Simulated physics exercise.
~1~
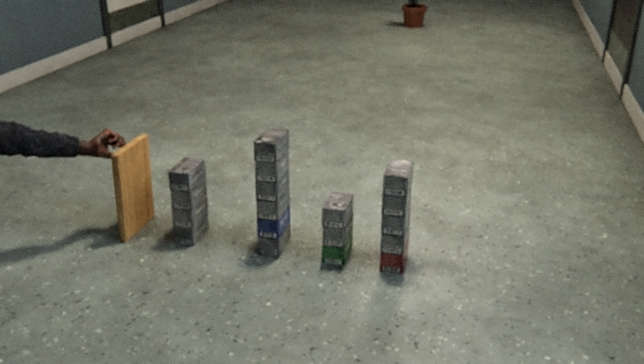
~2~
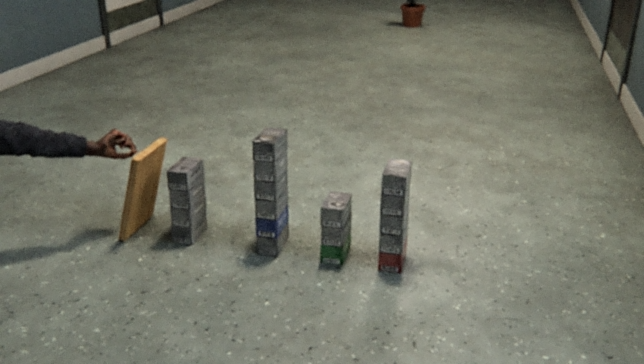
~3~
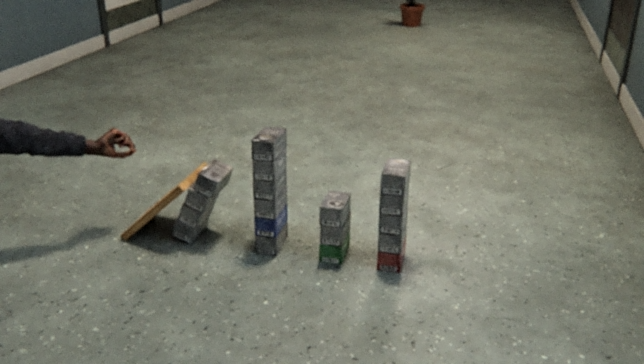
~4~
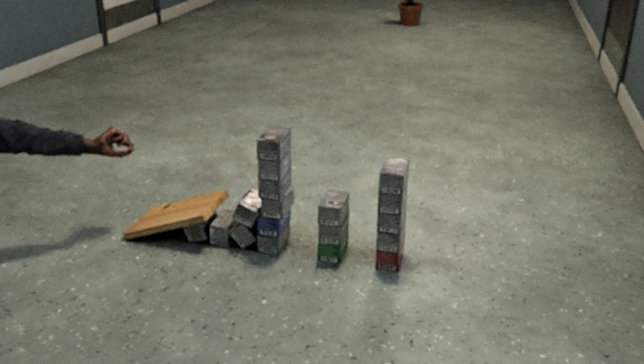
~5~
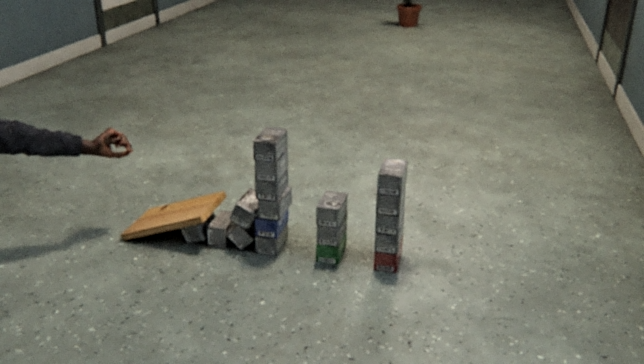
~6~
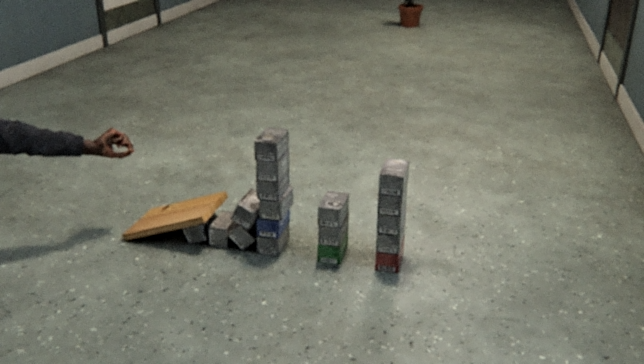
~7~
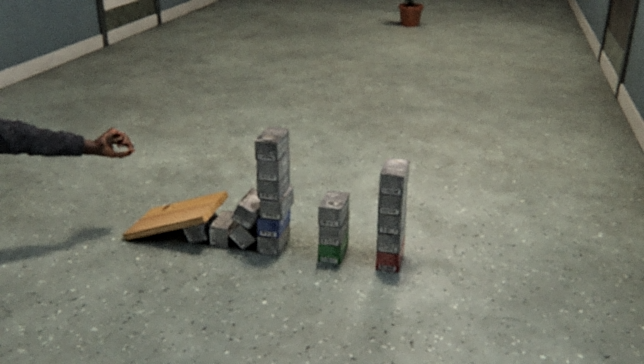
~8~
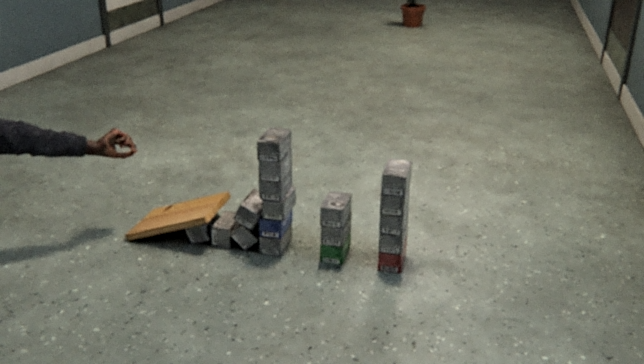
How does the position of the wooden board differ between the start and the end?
The board stands upright at the start. By the end it has tipped over onto its side, lying at a low slant over the fallen packets.
